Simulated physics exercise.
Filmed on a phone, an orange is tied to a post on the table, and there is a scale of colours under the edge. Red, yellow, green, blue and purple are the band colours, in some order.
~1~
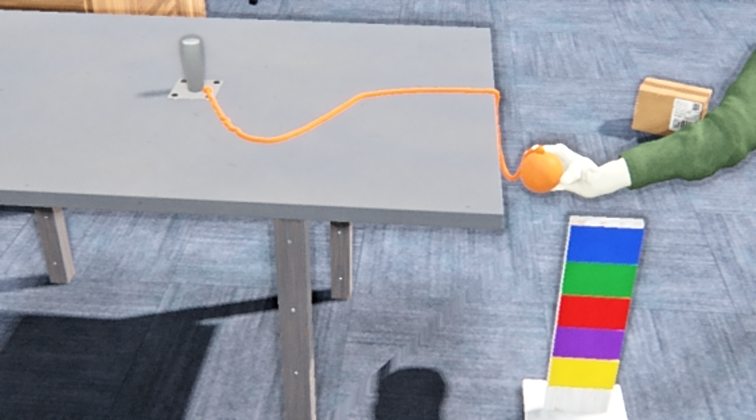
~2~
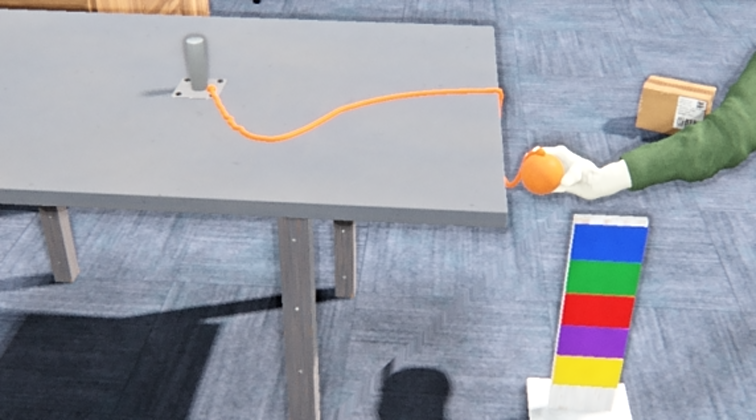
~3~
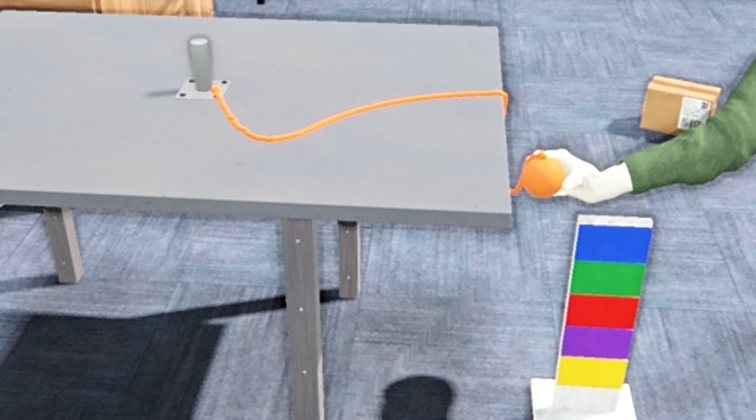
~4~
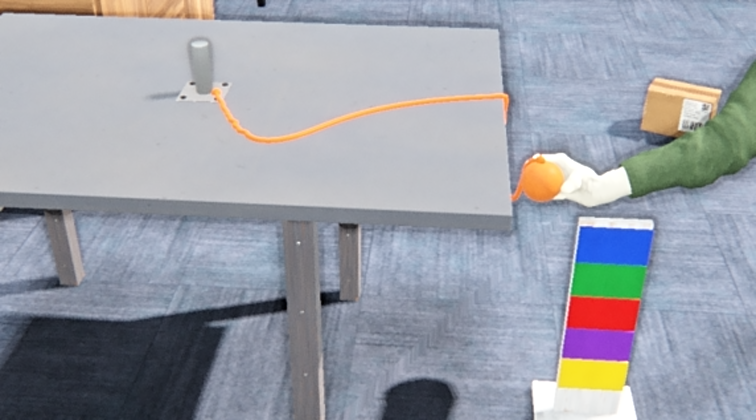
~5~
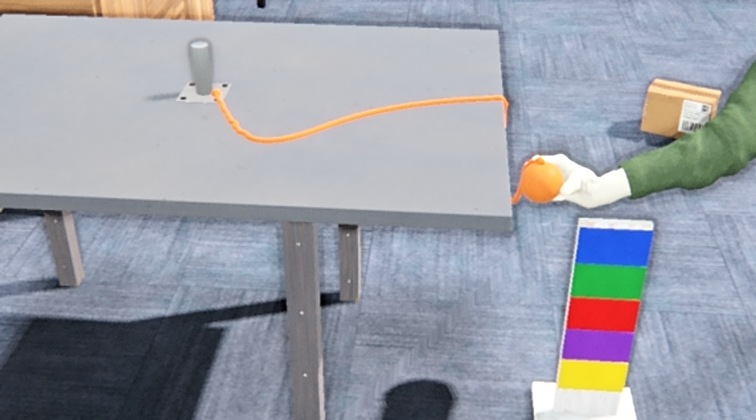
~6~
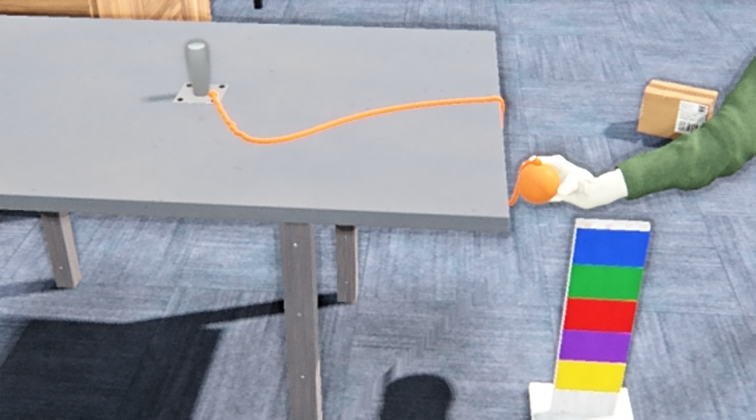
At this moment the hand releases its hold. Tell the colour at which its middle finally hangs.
It hangs at yellow.
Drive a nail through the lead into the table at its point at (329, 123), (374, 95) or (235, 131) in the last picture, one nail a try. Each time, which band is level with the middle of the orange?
Going through the tries in order, you get red, green and purple.
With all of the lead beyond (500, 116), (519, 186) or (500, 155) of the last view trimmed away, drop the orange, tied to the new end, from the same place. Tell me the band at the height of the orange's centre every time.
So you'd see blue first, purple second, and for the last: Green.
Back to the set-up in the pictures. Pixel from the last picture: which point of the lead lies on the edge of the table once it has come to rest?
It's the bit near (415, 106).
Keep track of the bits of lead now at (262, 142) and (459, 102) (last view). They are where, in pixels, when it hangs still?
The first ends at (338, 105) and the second at (498, 166).
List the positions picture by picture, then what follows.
Orange (542, 172); blue (605, 247); green (599, 281); red (593, 314); purple (588, 345); yellow (583, 375), in the first frame.
Orange (543, 174); lead through (222, 109) (285, 138) (365, 104) (458, 92) (499, 155), in the second frame.
Orange (544, 177), in the third frame.
Orange (542, 181); lead through (227, 112) (292, 138) (383, 109) (477, 98) (504, 172), in the fourth frame.
Orange (542, 182), in the fifth frame.
Orange (539, 183); lead through (223, 115) (290, 138) (384, 111) (478, 101) (500, 178), in the sixth frame.
A little later, orange near (468, 353); level with yellow.
Next, orange near (483, 363); level with yellow.
When it is over, orange near (479, 365); level with yellow. Its middle rests at the yellow band.
